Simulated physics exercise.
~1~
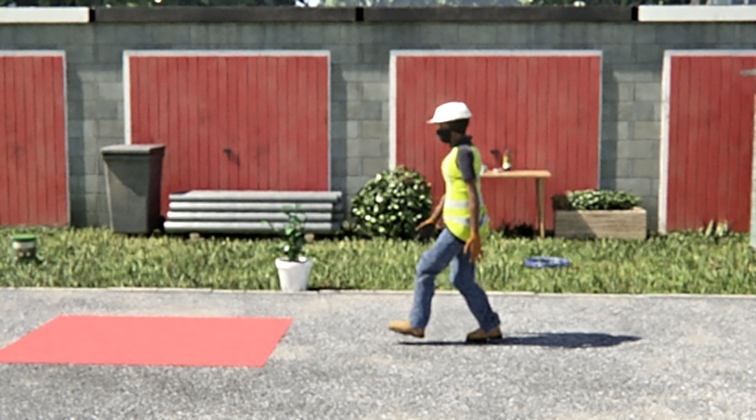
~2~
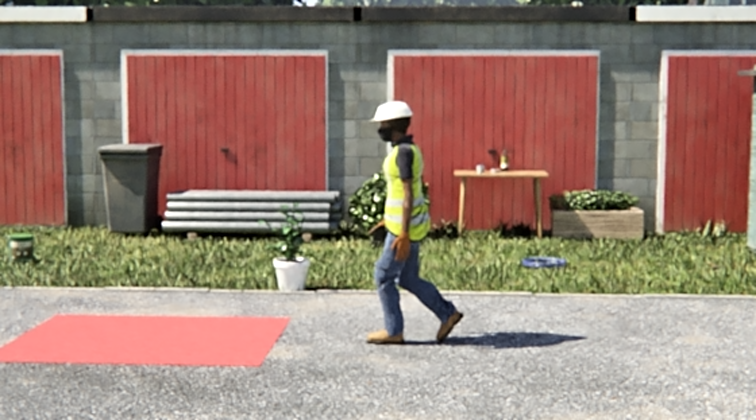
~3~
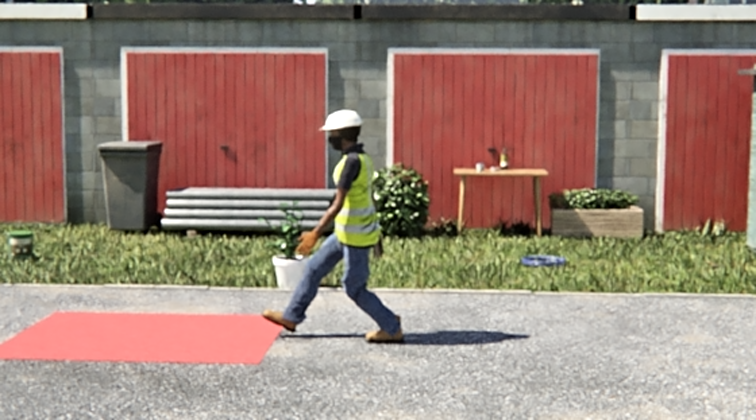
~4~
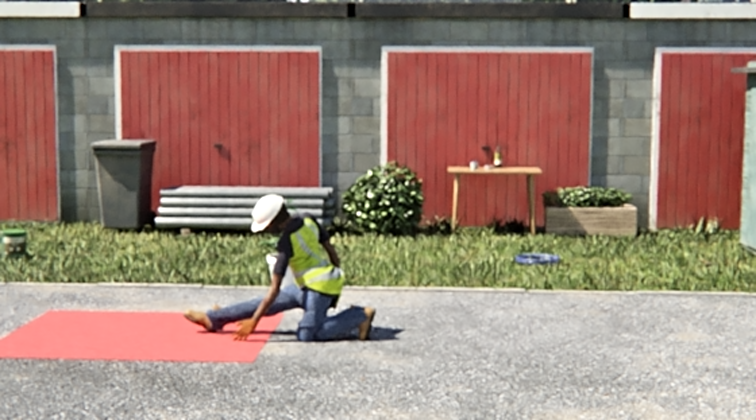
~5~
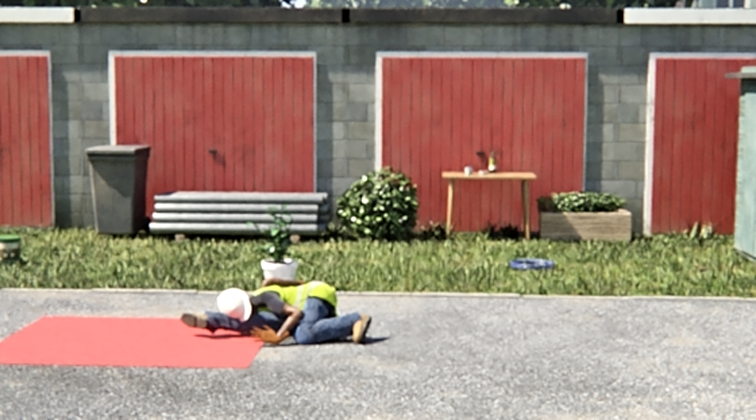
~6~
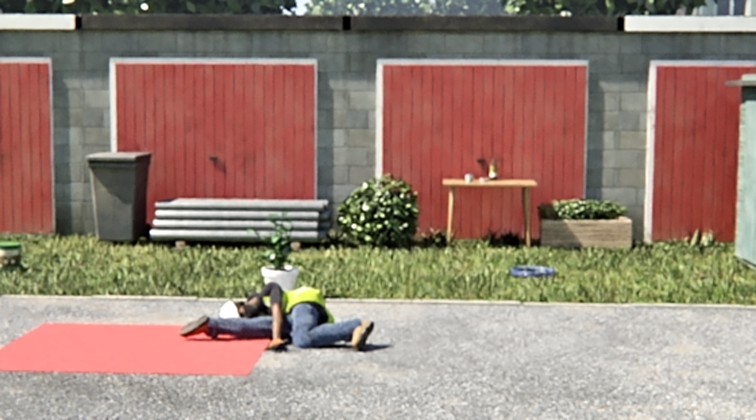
A person in a white hard hat, yellow safety vest and jeans walks left across a grey paved strip toward a flat red mat, seen side-on by a slightly swaying camera. Behind are red garage doors in a block wall, a dark bin, stacked grey beams, a round bush, a wooden table and a potted plant on grass. At the mat's near edge, the walker stretches a leg forward, then sinks low with a hand reaching down. The body folds forward and settles on the ground, the head over the mat and the hips short of its edge.
